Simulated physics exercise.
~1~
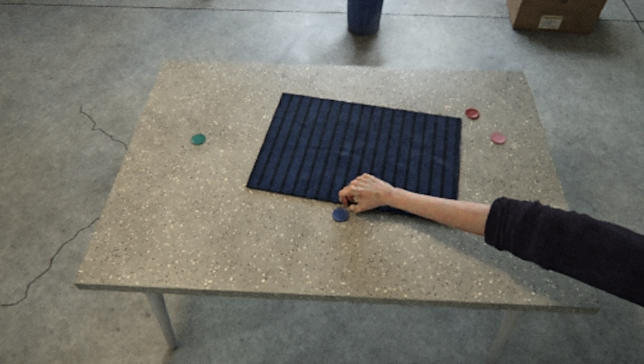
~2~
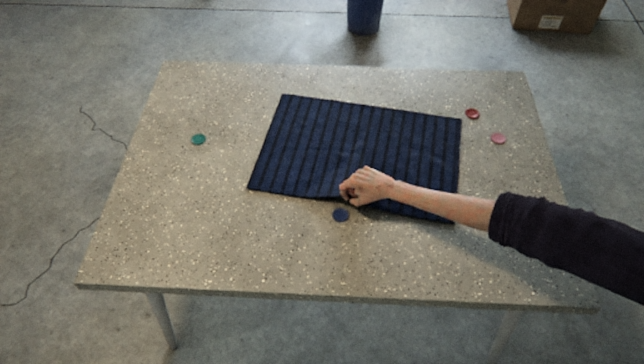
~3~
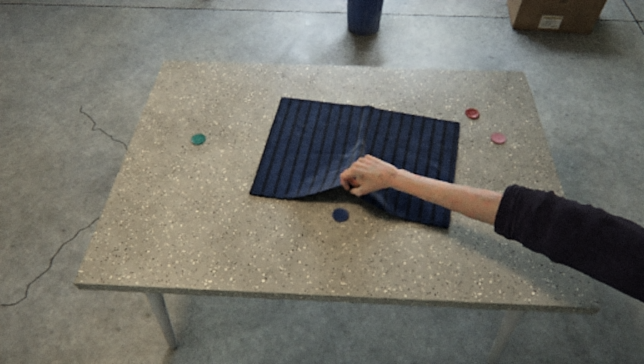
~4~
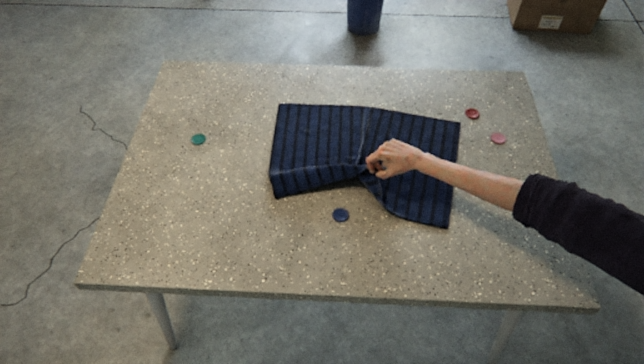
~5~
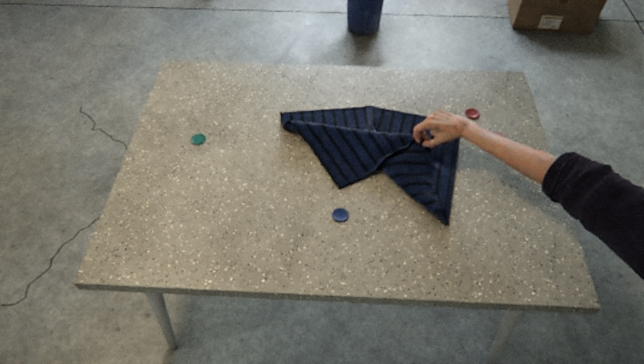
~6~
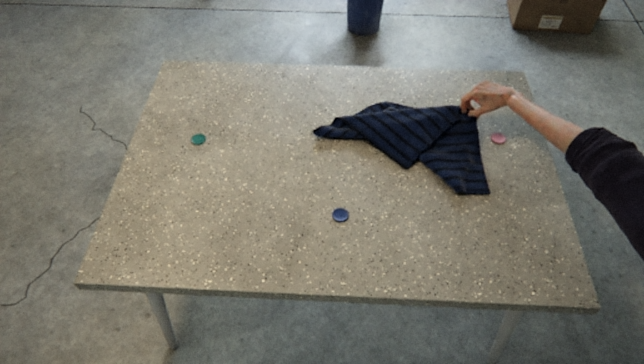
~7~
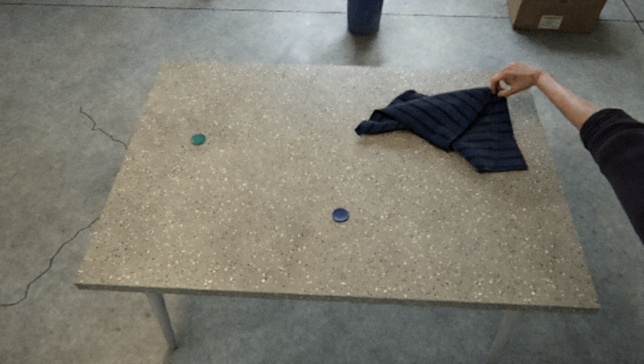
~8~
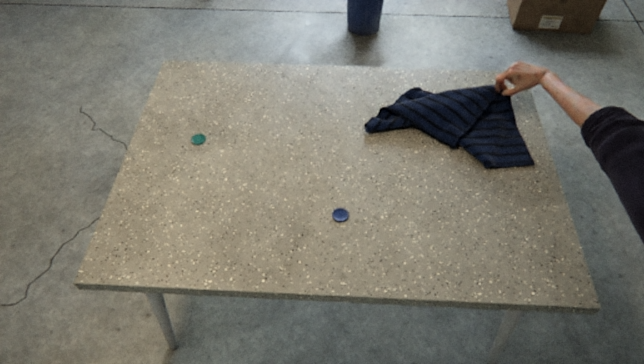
A speckled stone-topped table stands on a cracked concrete floor, seen from above and in front by a still camera. A dark blue striped cloth lies flat near its middle, with a teal disc to the left, a blue disc just below, and a red and a pink disc to the right. A hand reaching from the right pinches the cloth's near edge and lifts it, folding it back. The hand then drags the bunched cloth right and away, over the red and pink discs. It ends crumpled at the far right corner, hiding both, fingers still at its edge, while the teal and blue discs remain uncovered.
